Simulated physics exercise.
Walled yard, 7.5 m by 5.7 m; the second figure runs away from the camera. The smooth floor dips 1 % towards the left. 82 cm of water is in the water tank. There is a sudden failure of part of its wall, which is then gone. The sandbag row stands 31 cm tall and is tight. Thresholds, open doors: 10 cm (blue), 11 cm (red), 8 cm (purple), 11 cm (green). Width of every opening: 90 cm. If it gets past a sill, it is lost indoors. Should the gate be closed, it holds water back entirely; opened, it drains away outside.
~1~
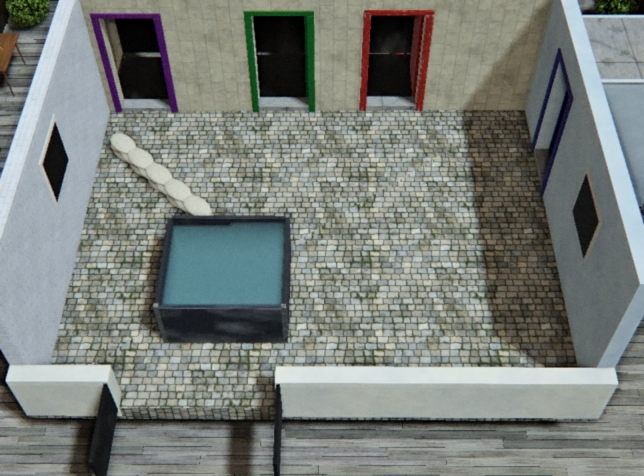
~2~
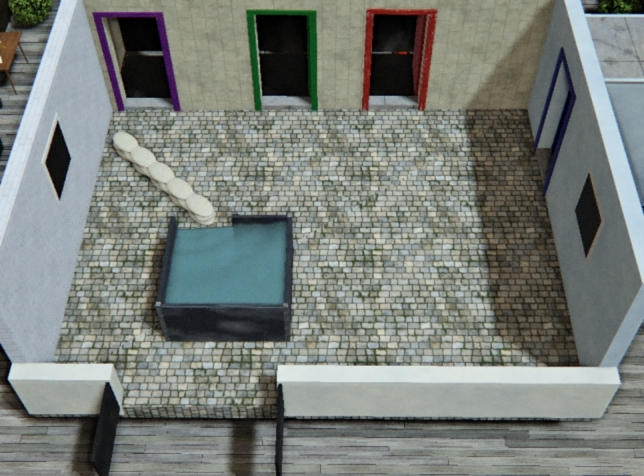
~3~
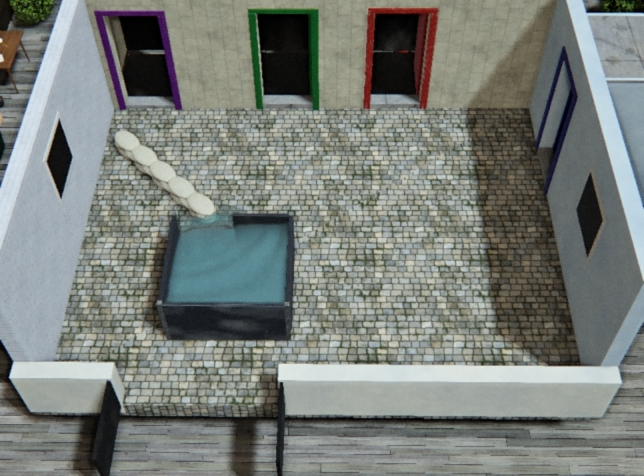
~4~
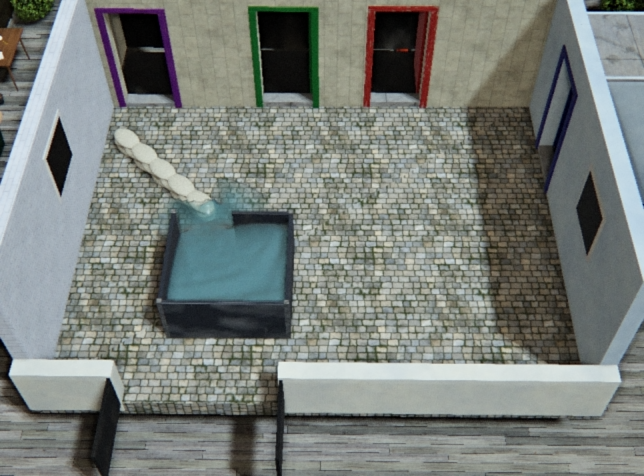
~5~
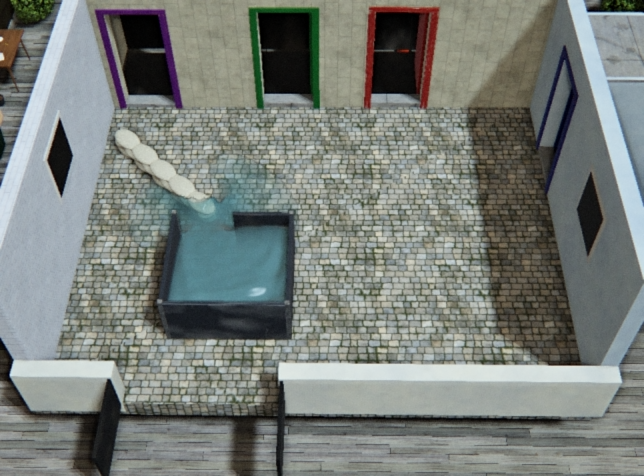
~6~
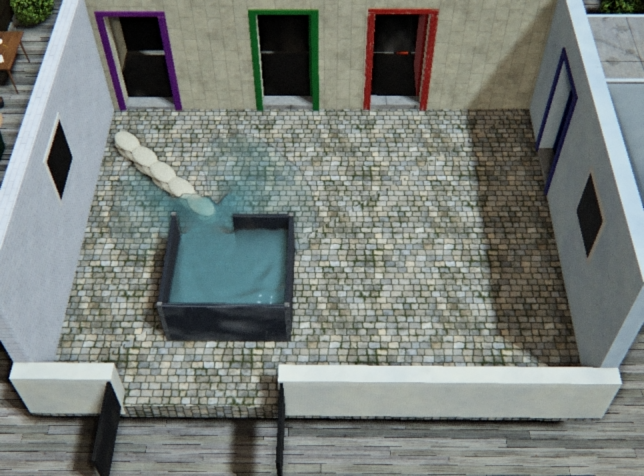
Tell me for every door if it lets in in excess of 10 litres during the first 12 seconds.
In the first 12 seconds the blue door does not let in over 10 litres; the red door does not let in over 10 litres; the purple door lets in over 10 litres; the green door lets in over 10 litres.
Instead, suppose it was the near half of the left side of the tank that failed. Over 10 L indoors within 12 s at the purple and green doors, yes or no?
Measured against that limit, purple comes out beyond it and green comes out short of it.
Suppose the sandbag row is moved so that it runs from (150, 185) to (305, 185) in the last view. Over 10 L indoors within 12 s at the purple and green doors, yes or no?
So the purple door comes out too high while the green door comes out low enough.
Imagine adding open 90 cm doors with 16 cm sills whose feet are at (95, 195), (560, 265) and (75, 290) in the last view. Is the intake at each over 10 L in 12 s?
Note, doorways in listed order: Goes beyond, stays short, stays short.
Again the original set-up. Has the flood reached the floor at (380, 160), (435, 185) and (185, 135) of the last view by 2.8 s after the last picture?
The first point is awash, the second is awash and the third is awash.
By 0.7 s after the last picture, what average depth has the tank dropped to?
Average depth: About 49 cm.
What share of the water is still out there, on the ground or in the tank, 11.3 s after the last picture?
Around 84 per cent of the water.
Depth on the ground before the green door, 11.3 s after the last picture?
About 5.0 cm deep.
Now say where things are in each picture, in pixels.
The water tank at (225, 263) is whole and still, 82 cm deep, in the first picture.
Water pours out on the water tank's far side and has run 0.5 m, to a hidden place; typically 10 cm deep outside, 82 cm at the water tank's back, in the second picture.
Water pours out on the water tank's far side and has run 0.9 m, to (232, 212); typically 17 cm deep outside, 81 cm at the water tank's back, in the third picture.
Water pours out on the water tank's far side and has run 1.4 m, to (228, 182); typically 9 cm deep outside, 74 cm at the water tank's back, in the fourth picture.
The front is at (241, 160), 2.0 m from the gap on the water tank's far side; 3.1 m2 of floor is under water; 69 cm left at the back of the water tank, in the fifth picture.
Water pours out on the water tank's far side and has run 2.6 m, to (250, 139); typically 4 cm deep outside, 70 cm at the water tank's back, in the sixth picture.
Then, 0.7 s after the last picture water covers 25 % of the floor and is deepest (49 cm) near (208, 230); blue door not reached, red door not reached, purple door not reached, green door 16 cm at the sill, 9 L in.
Then, 1.5 s after the last picture water covers 40 % of the floor and is deepest (38 cm) near (114, 114); blue door not reached, red door 12 cm at the sill, 0 L in, purple door 24 cm at the sill, 14 L in, green door 19 cm at the sill, 39 L in.
Then, 2.8 s after the last picture water covers 50 % of the floor and is deepest (26 cm) near (208, 230); blue door 2 cm at the sill, 0 L in, red door 8 cm at the sill, 1 L in, purple door 11 cm at the sill, 69 L in, green door 12 cm at the sill, 56 L in.
Then, 6.3 s after the last picture water covers 80 % of the floor and is deepest (14 cm) near (49, 389); blue door 6 cm at the sill, 0 L in, red door 5 cm at the sill, 1 L in, purple door 6 cm at the sill, 85 L in, green door 4 cm at the sill, 57 L in.
Then, 11.3 s after the last picture water covers 95 % of the floor and is deepest (8 cm) near (100, 172); blue door 3 cm at the sill, 0 L in, red door 4 cm at the sill, 1 L in, purple door 7 cm at the sill, 85 L in, green door 5 cm at the sill, 57 L in.
